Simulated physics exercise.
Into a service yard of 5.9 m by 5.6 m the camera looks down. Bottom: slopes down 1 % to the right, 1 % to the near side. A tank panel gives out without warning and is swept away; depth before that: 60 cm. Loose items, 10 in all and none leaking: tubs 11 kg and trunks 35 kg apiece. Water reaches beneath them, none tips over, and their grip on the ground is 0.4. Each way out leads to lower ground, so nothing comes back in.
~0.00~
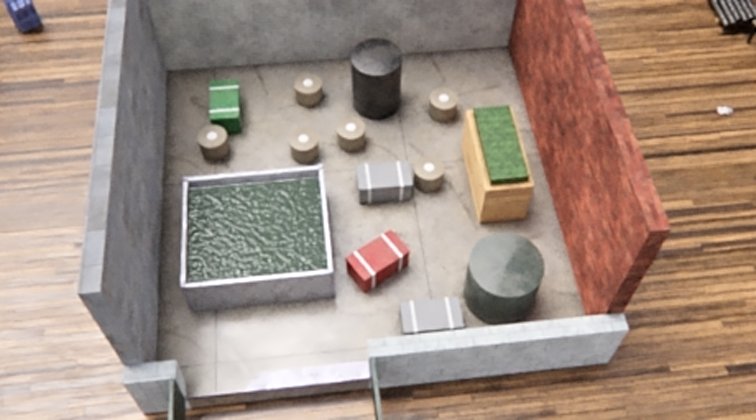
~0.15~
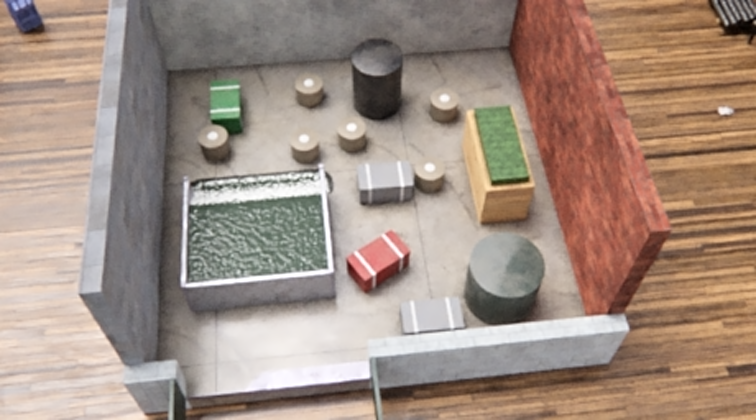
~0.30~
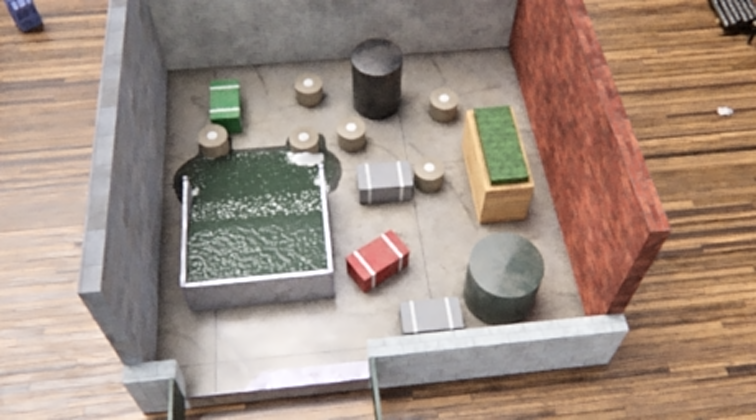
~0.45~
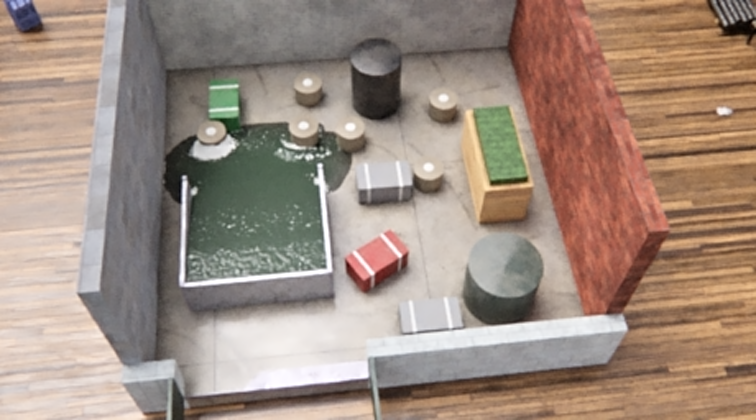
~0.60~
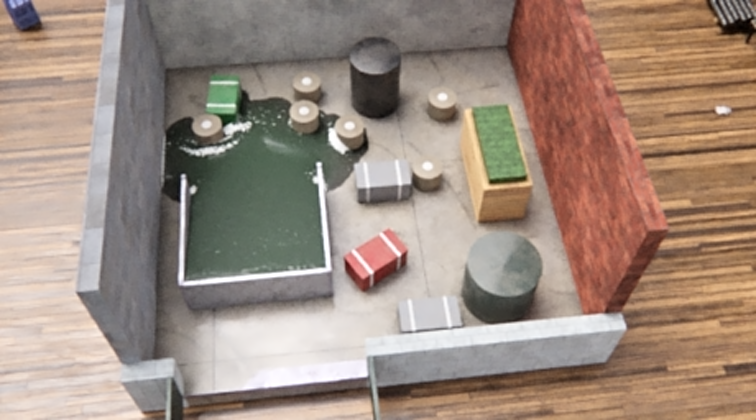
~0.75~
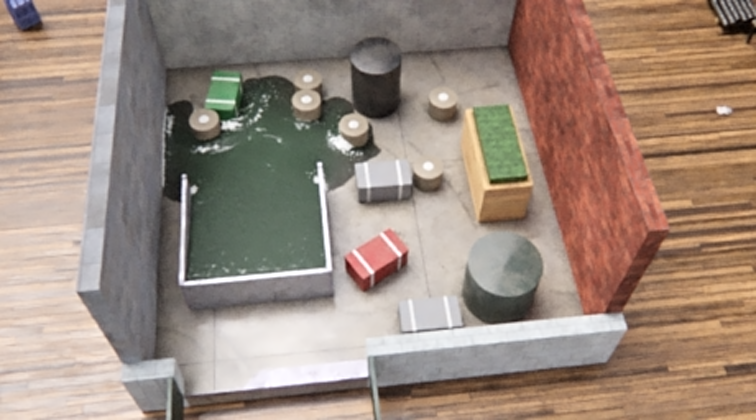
A walled service yard with grey walls and a red brick one on the right sits on a wooden floor, seen from high above by a still camera. Inside are a tank of dark green water at left, small round tubs, a black drum, and green, red and grey trunks. The tank's back panel vanishes, and water spreads toward the back, nudging several tubs and slightly shifting the green trunk.
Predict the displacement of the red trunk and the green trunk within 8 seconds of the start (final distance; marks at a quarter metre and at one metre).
The red trunk is left almost where it stood; the green trunk is pushed well away.
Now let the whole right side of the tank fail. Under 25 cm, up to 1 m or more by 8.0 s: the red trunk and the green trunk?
First the red trunk: It is carried a long way; as for the green trunk, it holds steady.
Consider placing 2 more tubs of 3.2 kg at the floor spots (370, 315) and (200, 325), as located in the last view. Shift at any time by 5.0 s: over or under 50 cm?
So that's behind the line and then behind the line.
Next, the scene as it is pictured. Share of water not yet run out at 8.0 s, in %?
About 98 in a hundred parts of the water.
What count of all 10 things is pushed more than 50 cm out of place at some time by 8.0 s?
My count gives 8.
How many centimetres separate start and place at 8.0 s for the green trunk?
About 200 cm.
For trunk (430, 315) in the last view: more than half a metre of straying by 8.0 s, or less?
It ends up within the limit.
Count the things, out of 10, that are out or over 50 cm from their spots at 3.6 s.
I count 4.
After 1.6 s the red trunk is near (377, 253), 0.0 m from its start, aground; the green trunk is near (210, 66), 0.7 m from its start, afloat; 0 of 10 are out; 4 afloat.
After 3.6 s the red trunk is near (377, 253), 0.0 m from its start, aground; the green trunk is near (244, 94), 0.3 m from its start, afloat; 0 of 10 are out; 4 afloat.
After 5.6 s the red trunk is near (378, 258), 0.1 m from its start, aground; the green trunk is near (294, 134), 1.4 m from its start, aground; 0 of 10 are out; 3 afloat.
After 8.0 s the red trunk is near (378, 258), 0.1 m from its start, aground; the green trunk is near (323, 142), 1.9 m from its start, aground; 0 of 10 are out; 2 afloat.
